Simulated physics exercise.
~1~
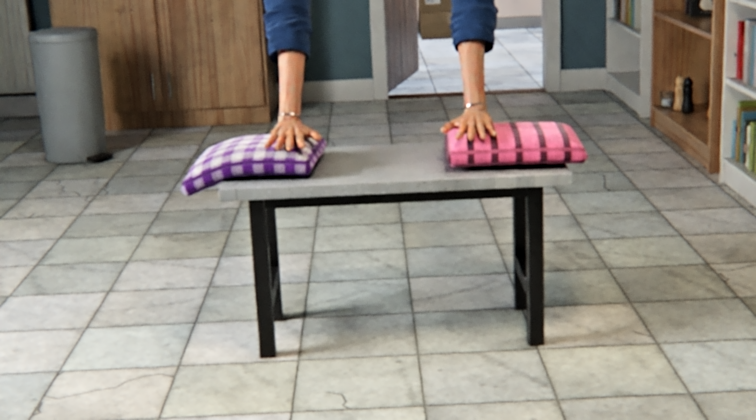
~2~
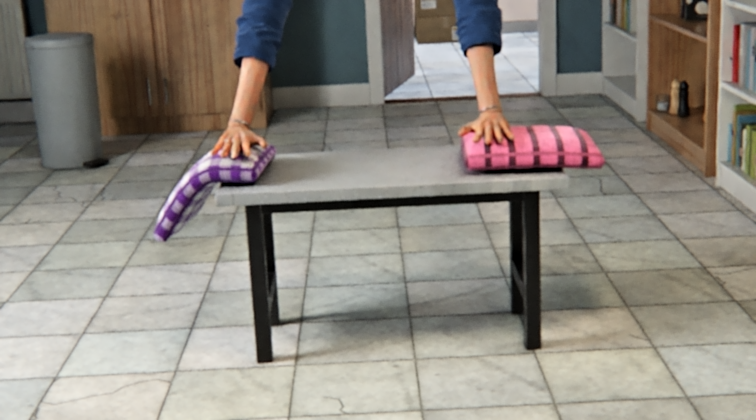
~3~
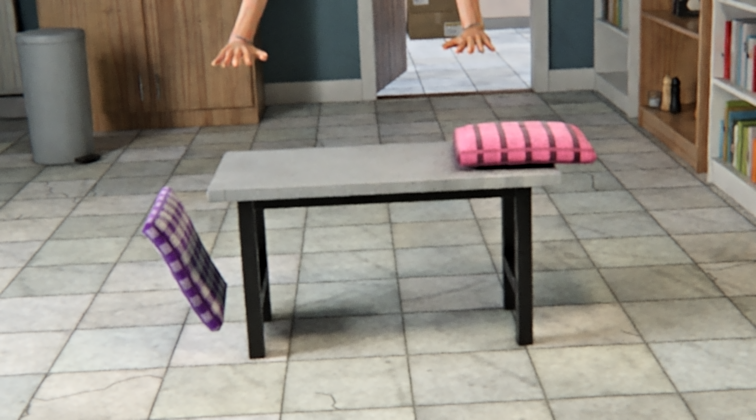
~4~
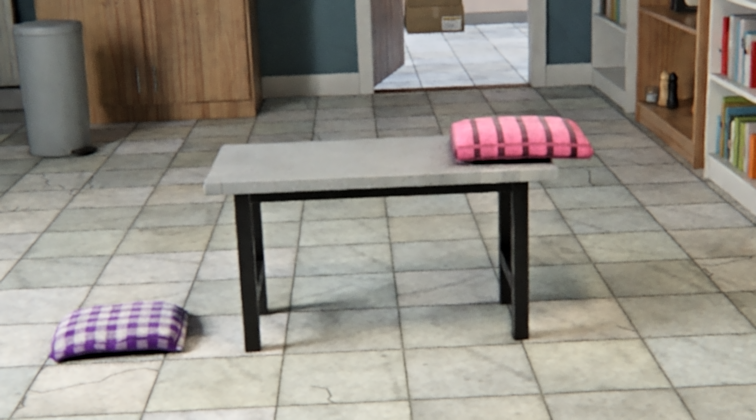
At first, two hands press down on a purple checked cushion-like bundle and a pink striped one, set near opposite ends of a grey bench with black legs. The hands push them farther apart, and the purple one droops steeply over the left end while the pink one shifts slightly right. Then the hands lift away, and the purple bundle drops off the end, tipping upright as it falls beside the bench. It ends up lying flat on the tiled floor to the left, while the pink one stays on top at the right end.
